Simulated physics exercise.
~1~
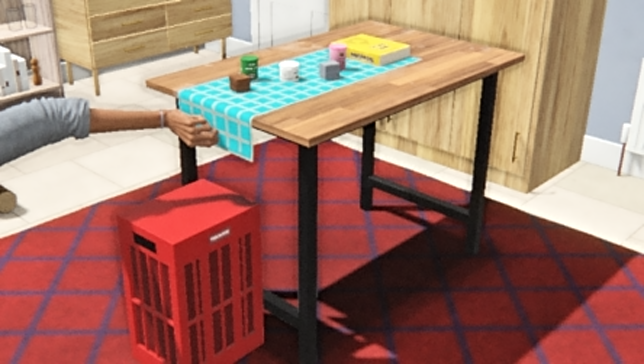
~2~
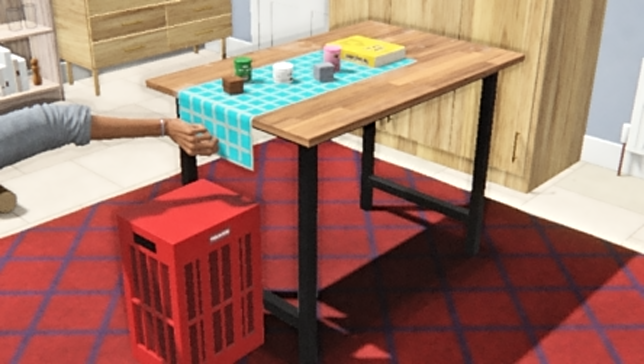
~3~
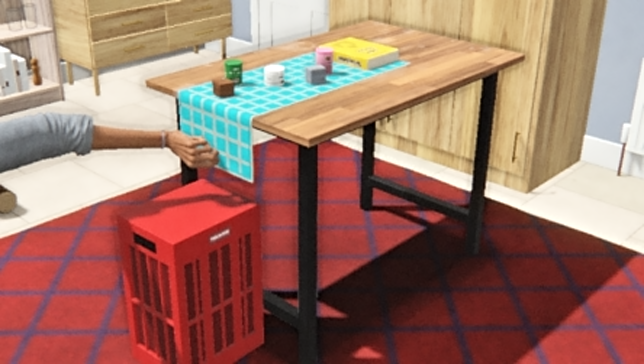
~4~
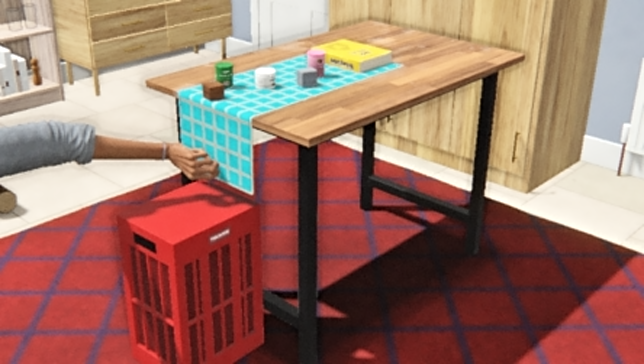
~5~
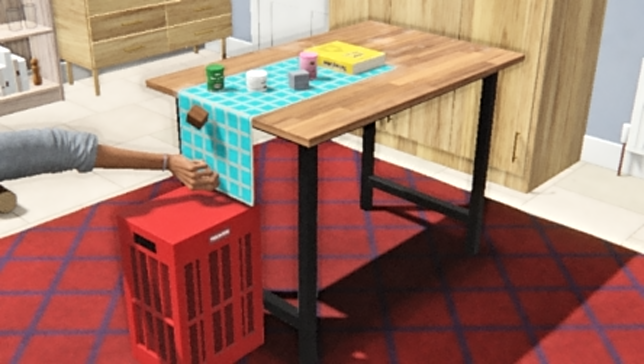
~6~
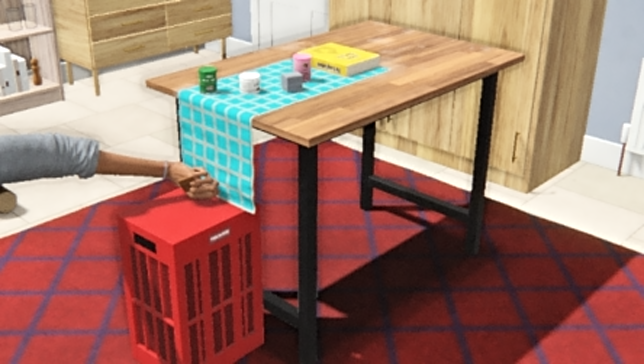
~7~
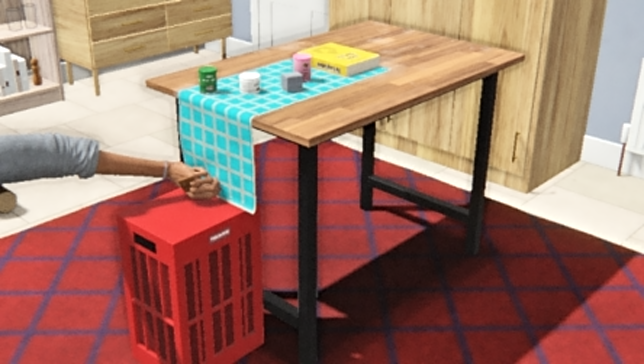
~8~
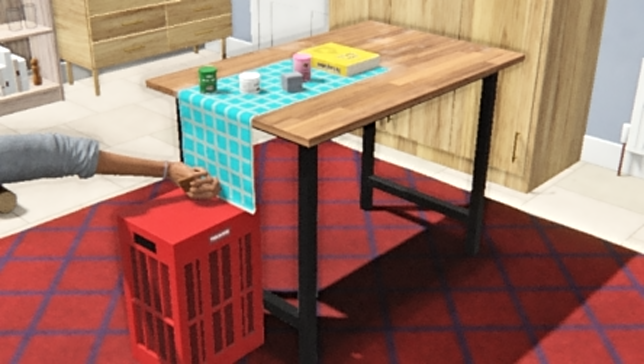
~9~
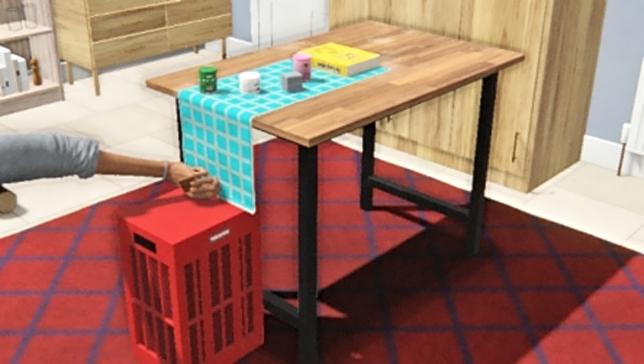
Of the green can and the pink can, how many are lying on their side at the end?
None of them are. Both the green can and the pink can are still standing upright on the cloth.
At the start, a hand reaches in from the left and holds the end of a turquoise checked runner on a wooden table, above a red crate on the floor. A brown cube, a green can, a white pot, a grey cube, a pink can and a yellow item stand on the cloth. The hand draws the hem downward, and the items slide left with the cloth. The brown cube reaches the edge, tips over it and drops out of sight. The hand stops with the hem at the crate, and the other five items stay on the table.
